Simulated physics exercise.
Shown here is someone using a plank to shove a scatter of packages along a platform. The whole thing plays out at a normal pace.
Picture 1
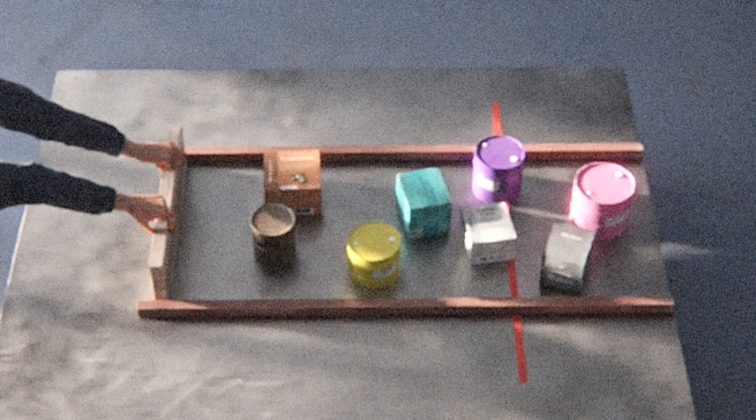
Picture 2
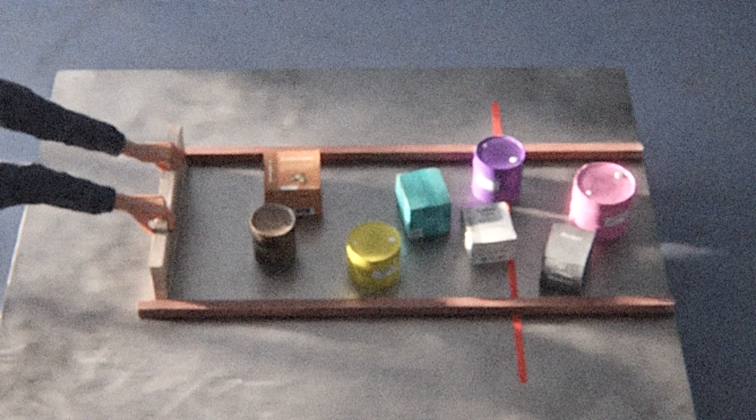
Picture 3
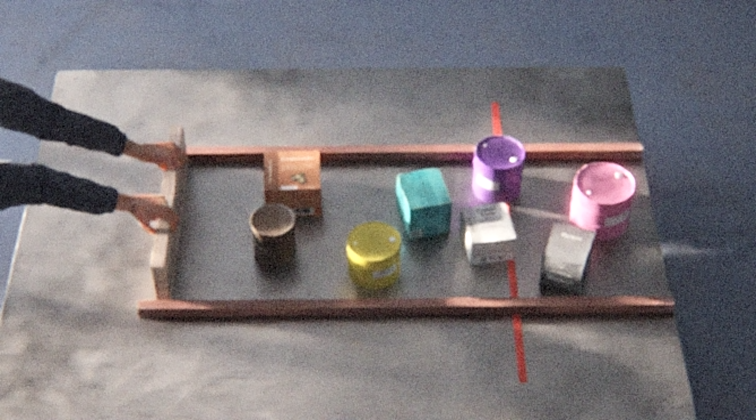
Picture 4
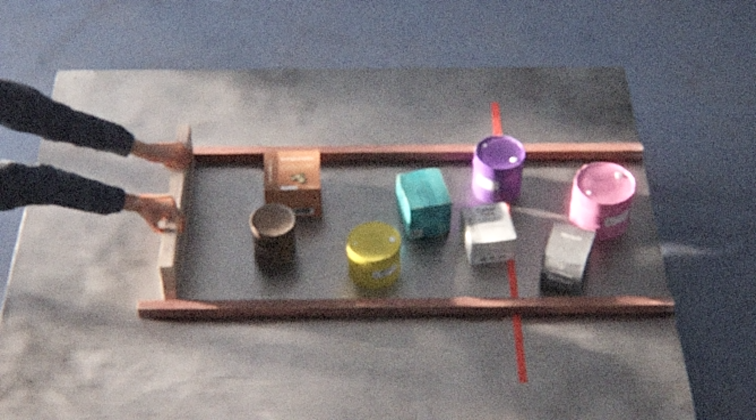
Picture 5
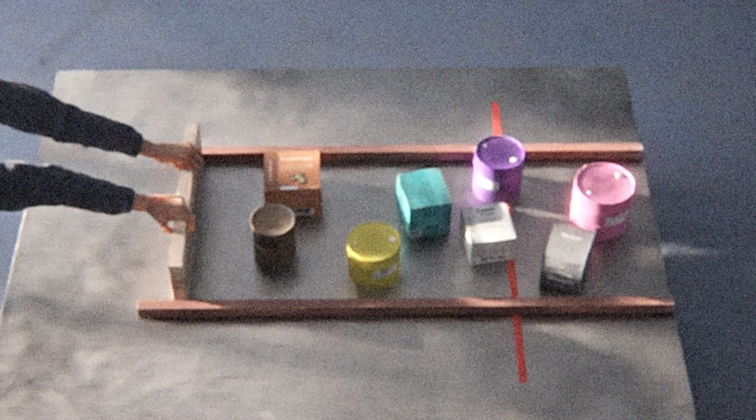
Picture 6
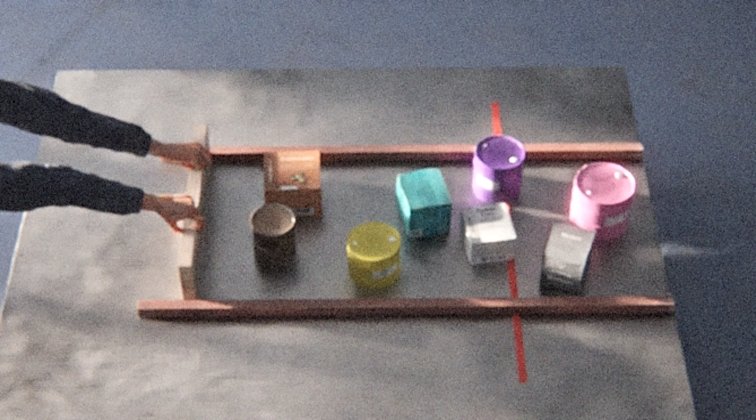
In the video, two hands slide a wooden plank a short way to the right between two rails on a grey platform, while the colourful canisters and boxes ahead of it, some near a red tape line, stay still.
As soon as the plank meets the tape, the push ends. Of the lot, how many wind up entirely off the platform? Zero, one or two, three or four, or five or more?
The tally of falls will come to none at all.
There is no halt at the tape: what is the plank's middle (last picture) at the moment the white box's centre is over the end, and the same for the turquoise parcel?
For the white box, about (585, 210); for the turquoise parcel, about (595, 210).
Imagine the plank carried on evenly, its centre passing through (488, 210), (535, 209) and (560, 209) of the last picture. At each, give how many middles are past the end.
Taking the three positions in turn, the counts come to 0, 0 and 2.
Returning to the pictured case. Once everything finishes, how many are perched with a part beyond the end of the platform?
The number is 0.
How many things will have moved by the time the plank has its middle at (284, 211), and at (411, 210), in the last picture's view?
At the first point the count is 2, at the second it's 5.
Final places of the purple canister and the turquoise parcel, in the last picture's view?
About (586, 166), and the other about (570, 213).
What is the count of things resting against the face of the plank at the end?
Number: 3.
Soon after, none off yet; pink canister at rest near (602, 201); grey box at rest near (567, 259); purple canister at rest near (498, 170).
At rest, the number that fall off is zero.
